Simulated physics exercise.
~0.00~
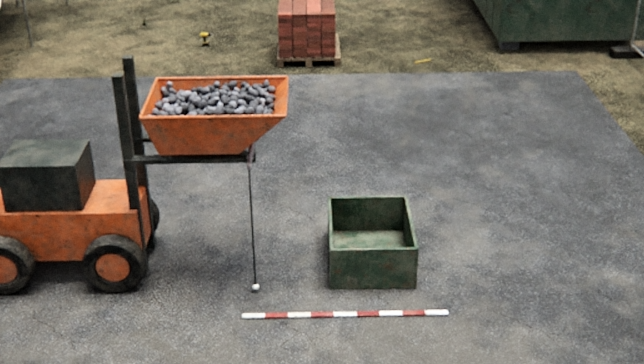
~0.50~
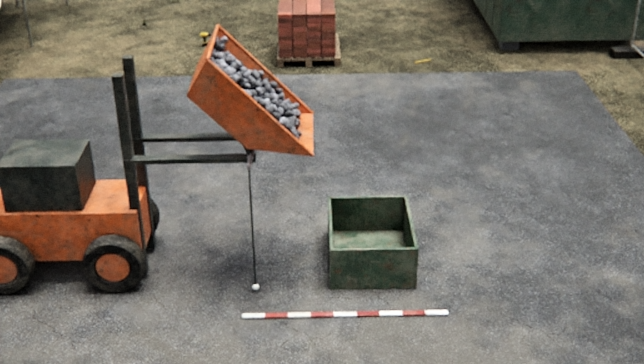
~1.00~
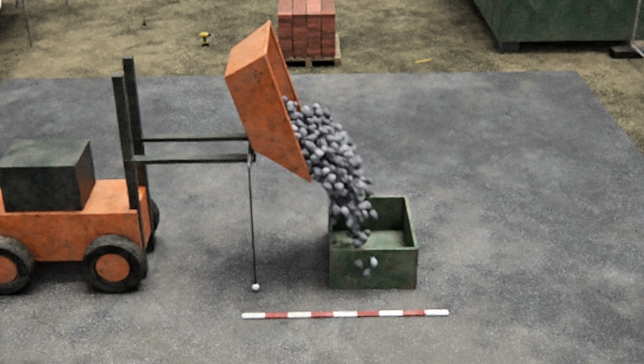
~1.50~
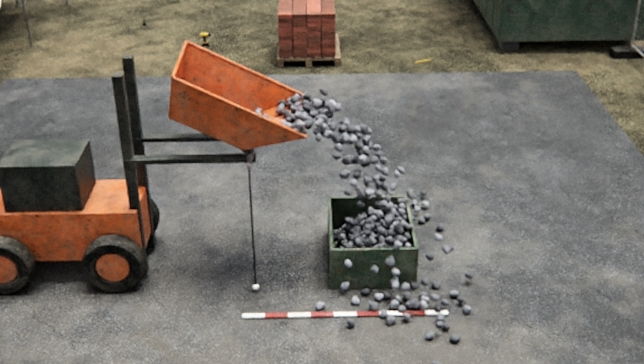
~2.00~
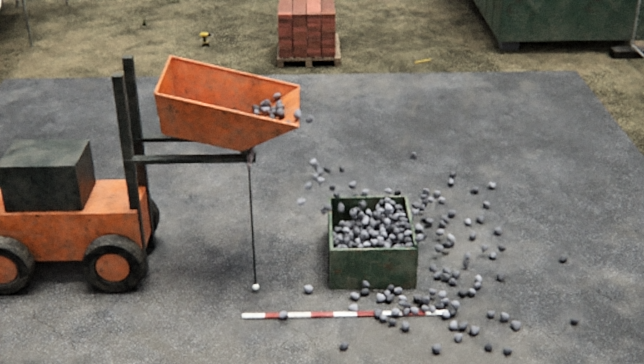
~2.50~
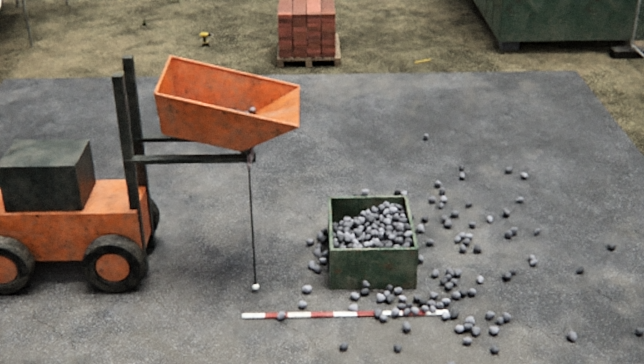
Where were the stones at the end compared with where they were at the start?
At the start the stones were piled in the forklift's raised orange skip. By the end they were lower and further right, mostly heaped in the green bin, with many scattered on the ground around it.
